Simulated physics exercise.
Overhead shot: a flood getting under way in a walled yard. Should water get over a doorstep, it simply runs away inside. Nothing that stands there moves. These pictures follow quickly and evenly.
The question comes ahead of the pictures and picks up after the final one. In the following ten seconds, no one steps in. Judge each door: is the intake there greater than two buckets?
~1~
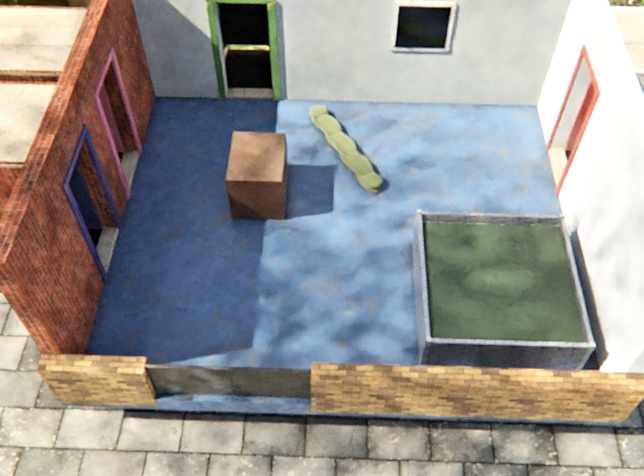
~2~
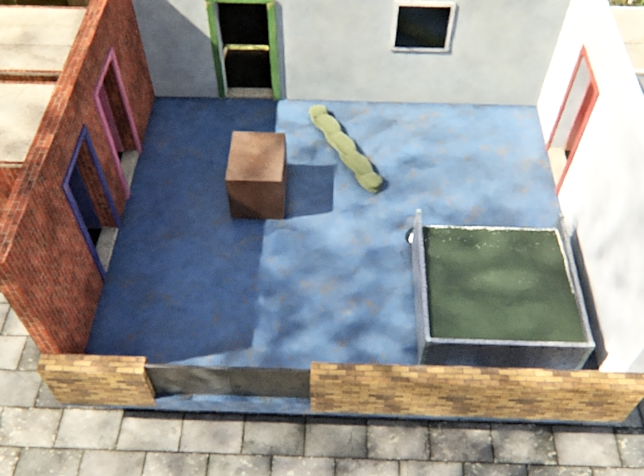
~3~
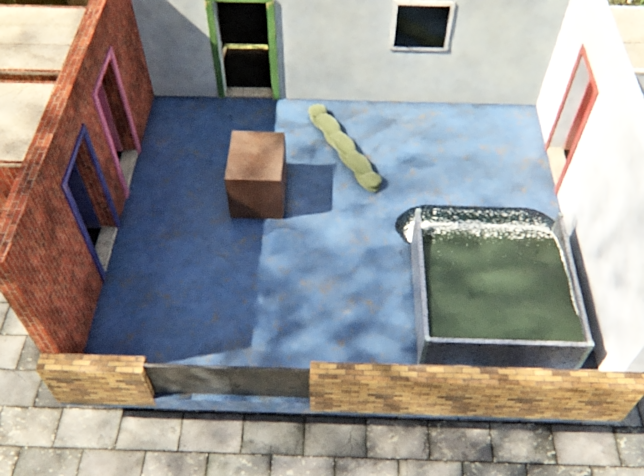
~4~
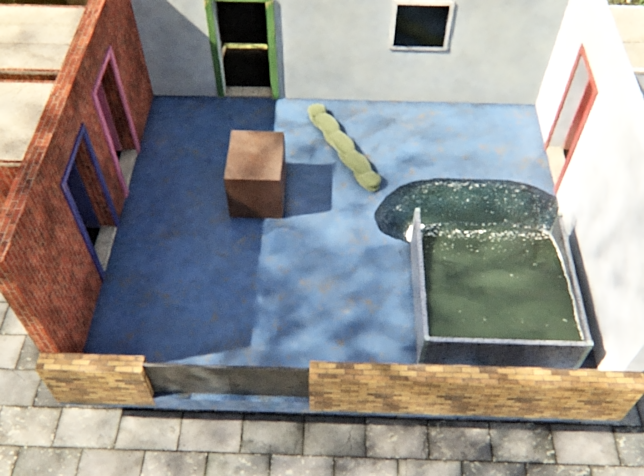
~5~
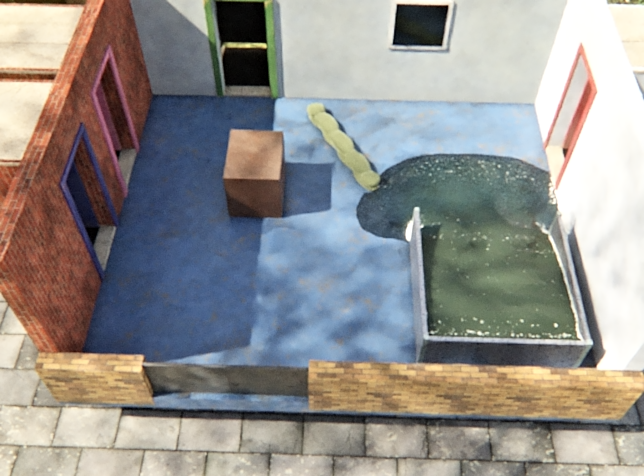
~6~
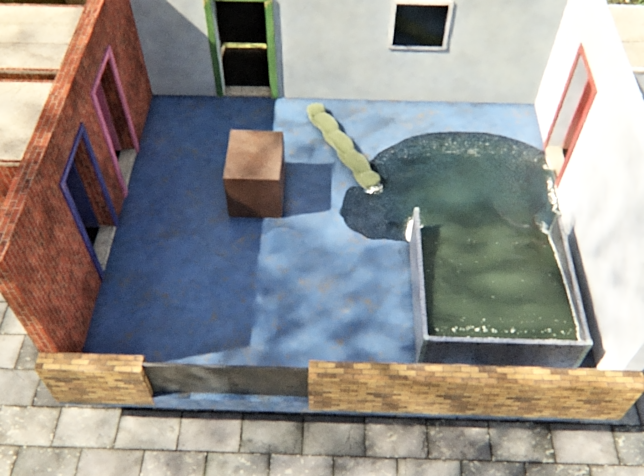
At the end, most likely the green door gets two buckets or less. Most likely the pink door gets two buckets or less. Most likely the red door gets too much water. Most likely the blue door gets two buckets or less.
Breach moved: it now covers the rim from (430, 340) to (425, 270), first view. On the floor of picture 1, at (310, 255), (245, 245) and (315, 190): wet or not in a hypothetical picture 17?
Submerged, submerged, untouched.
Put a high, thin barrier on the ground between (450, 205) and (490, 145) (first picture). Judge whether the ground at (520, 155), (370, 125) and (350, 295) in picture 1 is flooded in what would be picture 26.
Log, spots one to three: Swamped; swamped; spared.
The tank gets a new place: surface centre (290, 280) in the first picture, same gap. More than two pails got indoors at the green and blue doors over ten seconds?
Checking each door, the green door crosses the line and the blue door crosses the line.
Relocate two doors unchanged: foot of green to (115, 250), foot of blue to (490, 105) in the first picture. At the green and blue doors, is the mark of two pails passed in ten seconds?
Door by door: Green is spared, blue is swamped.
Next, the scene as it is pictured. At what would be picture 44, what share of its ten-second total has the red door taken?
About 80 %.
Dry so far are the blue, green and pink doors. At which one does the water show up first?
The answer here is the green one.
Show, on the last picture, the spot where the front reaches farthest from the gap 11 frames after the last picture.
I'd put it around (258, 100).
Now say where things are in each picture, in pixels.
Still water in the open tank at (498, 277), in the first picture.
Water pours out on the open tank's far side and has run to (410, 240), in the second picture.
The front is at (404, 218), out from the gap on the open tank's far side, in the third picture.
The front is at (556, 202), out from the gap on the open tank's far side, in the fourth picture.
Water pours out on the open tank's far side and has run to (407, 164), in the fifth picture.
Water pours out on the open tank's far side and has run to (425, 137), in the sixth picture.
A moment on, water covers 30 % of the floor; the green door not reached, the pink door not reached, the red door wet at the sill, nothing in, the blue door not reached.
Next, water covers 35 % of the floor; the green door not reached, the pink door not reached, the red door under two buckets in, the blue door not reached.
Then, water covers 50 % of the floor; the green door wet at the sill, nothing in, the pink door not reached, the red door over two buckets in, the blue door not reached.
Later, water covers 80 % of the floor; the green door under two buckets in, the pink door wet at the sill, nothing in, the red door far over two buckets in, the blue door wet at the sill, nothing in.
In the end, water covers 95 % of the floor; the green door under two buckets in, the pink door under two buckets in, the red door far over two buckets in, the blue door wet at the sill, nothing in.
